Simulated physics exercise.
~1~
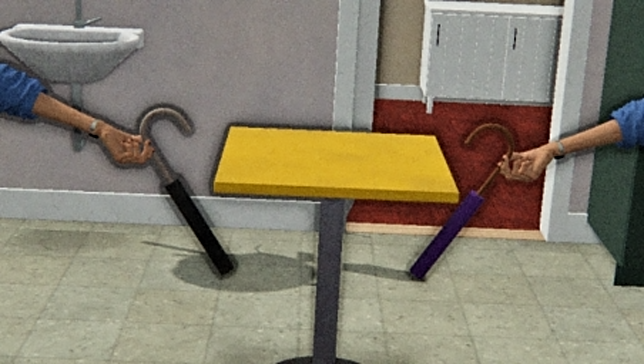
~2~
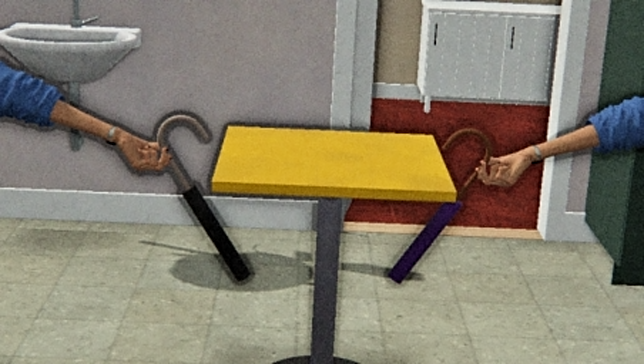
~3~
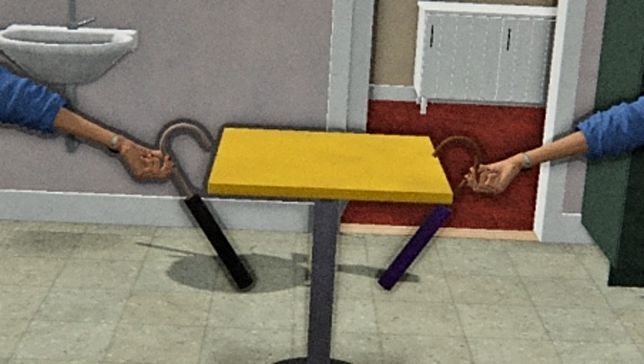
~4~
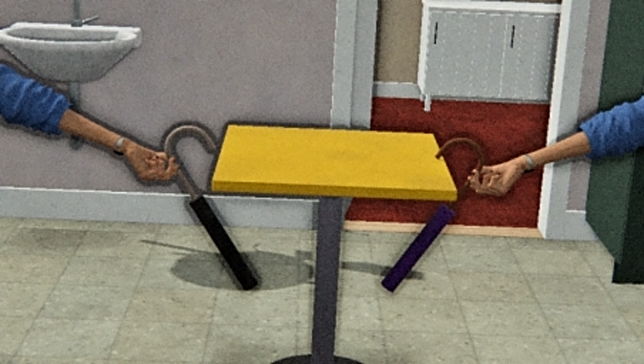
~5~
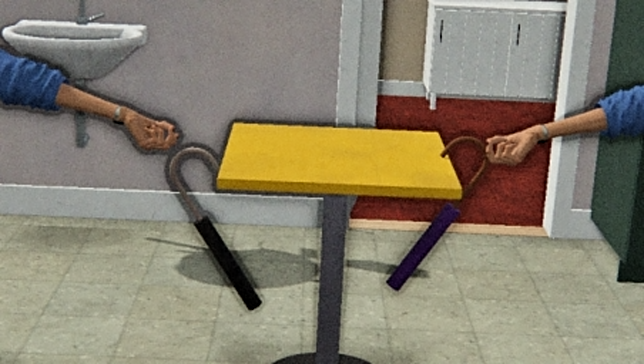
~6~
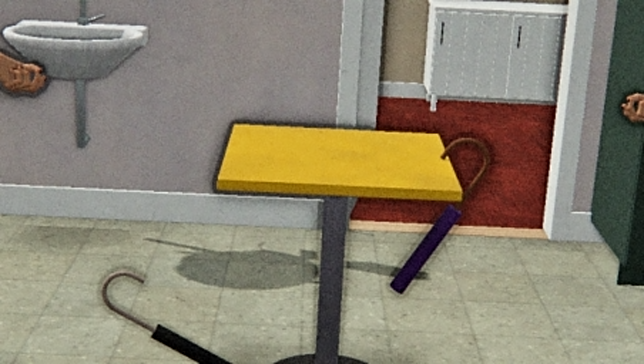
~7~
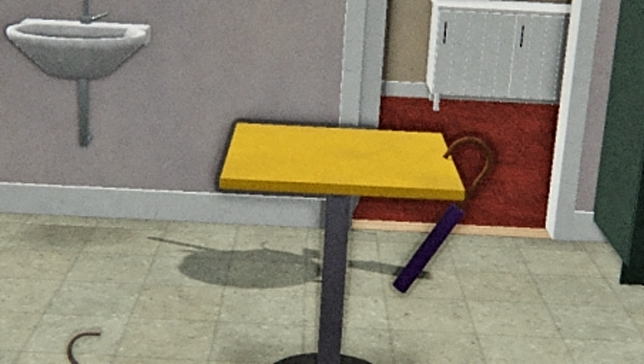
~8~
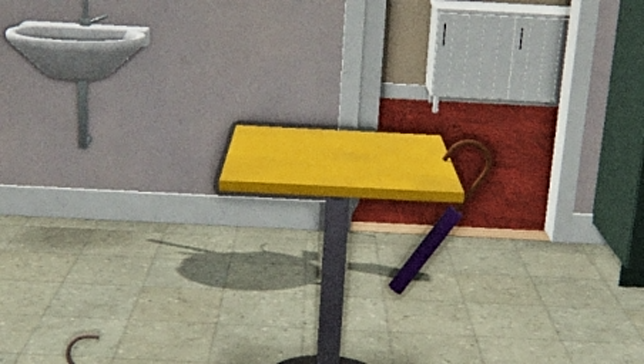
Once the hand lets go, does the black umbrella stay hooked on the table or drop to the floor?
The black umbrella slips off and drops to the floor, while the purple umbrella stays hanging from the right end of the table.
